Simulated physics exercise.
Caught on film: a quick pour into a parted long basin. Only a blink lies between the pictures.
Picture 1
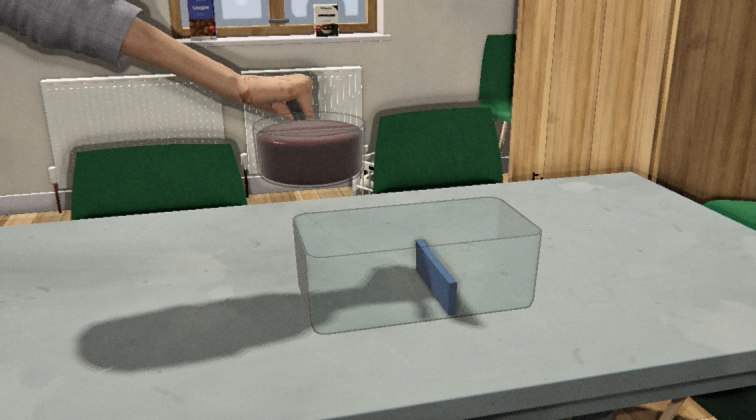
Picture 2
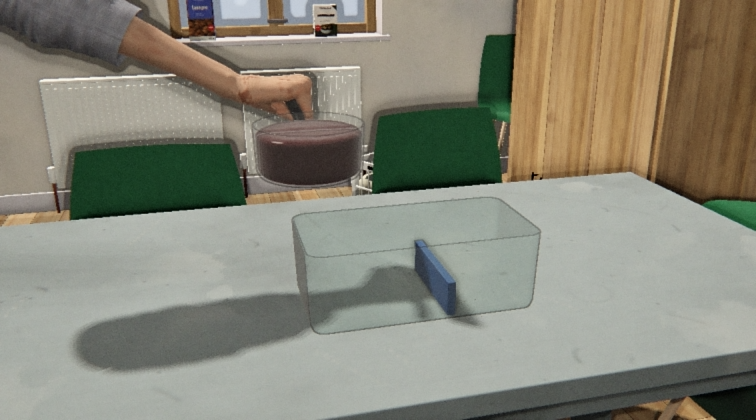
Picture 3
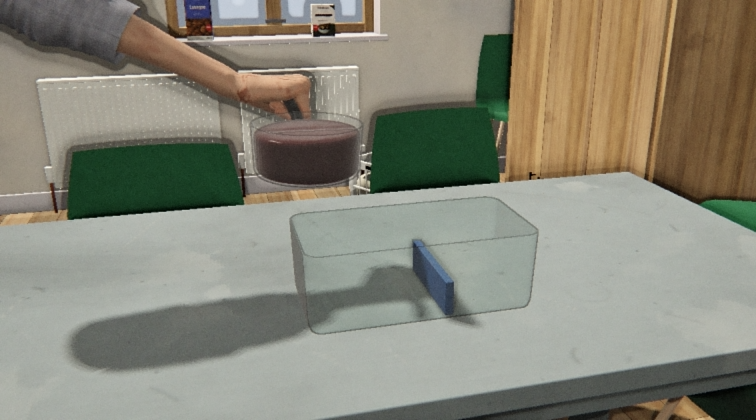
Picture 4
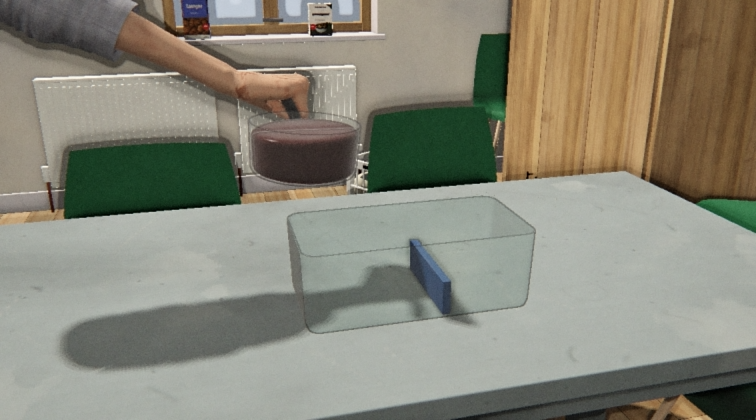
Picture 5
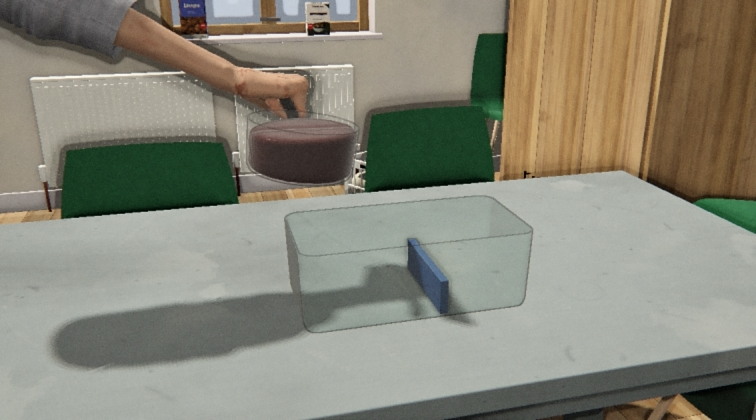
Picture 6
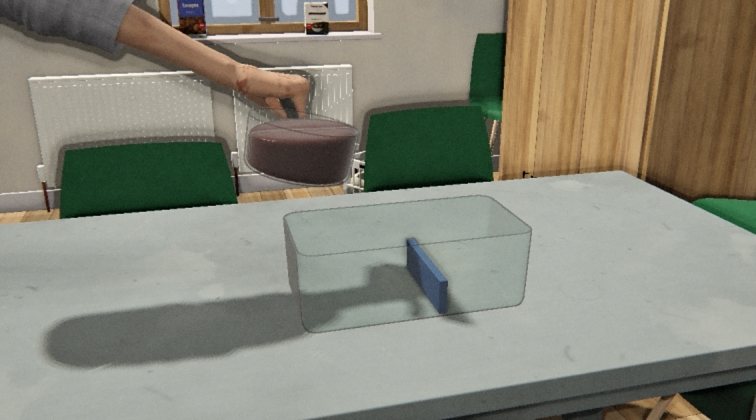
A hand holds a round, clear container of dark reddish wine above a long, see-through basin with a blue divider, on a grey table. The container starts out level, then leans slightly down toward the right as the hand keeps hold of it. The wine stays inside, and the basin remains empty.
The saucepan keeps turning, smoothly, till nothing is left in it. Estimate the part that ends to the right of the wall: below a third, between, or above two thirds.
In the end less than a third is right of the wall.
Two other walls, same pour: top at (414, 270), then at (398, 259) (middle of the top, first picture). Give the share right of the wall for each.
First some 45, then 60 per cent.
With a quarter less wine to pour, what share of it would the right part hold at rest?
Roughly 5 in a hundred.
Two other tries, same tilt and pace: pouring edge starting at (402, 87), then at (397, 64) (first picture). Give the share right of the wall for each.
First some 70, then 65 per cent.
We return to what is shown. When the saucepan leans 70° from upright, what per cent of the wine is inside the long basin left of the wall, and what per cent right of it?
Some 30 per cent left and 0 right.
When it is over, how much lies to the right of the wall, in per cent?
Some 5 per cent.
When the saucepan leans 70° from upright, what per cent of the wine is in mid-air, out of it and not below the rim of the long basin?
Some 30 per cent.
A moment on, the saucepan is tipped part way and 39 per cent is still to pour, 29 is left of the wall and 0 right of it.
Next, the saucepan is tipped right over and 3 per cent is still to pour, 91 is left of the wall and 2 right of it.
Then the saucepan is tipped right over and 0 per cent is still to pour, 97 is left of the wall and 3 right of it.
Later the saucepan is tipped right over and 0 per cent is still to pour, 97 is left of the wall and 3 right of it.
Finally, 97 per cent lies left of the wall, 3 right of it and 1 outside.
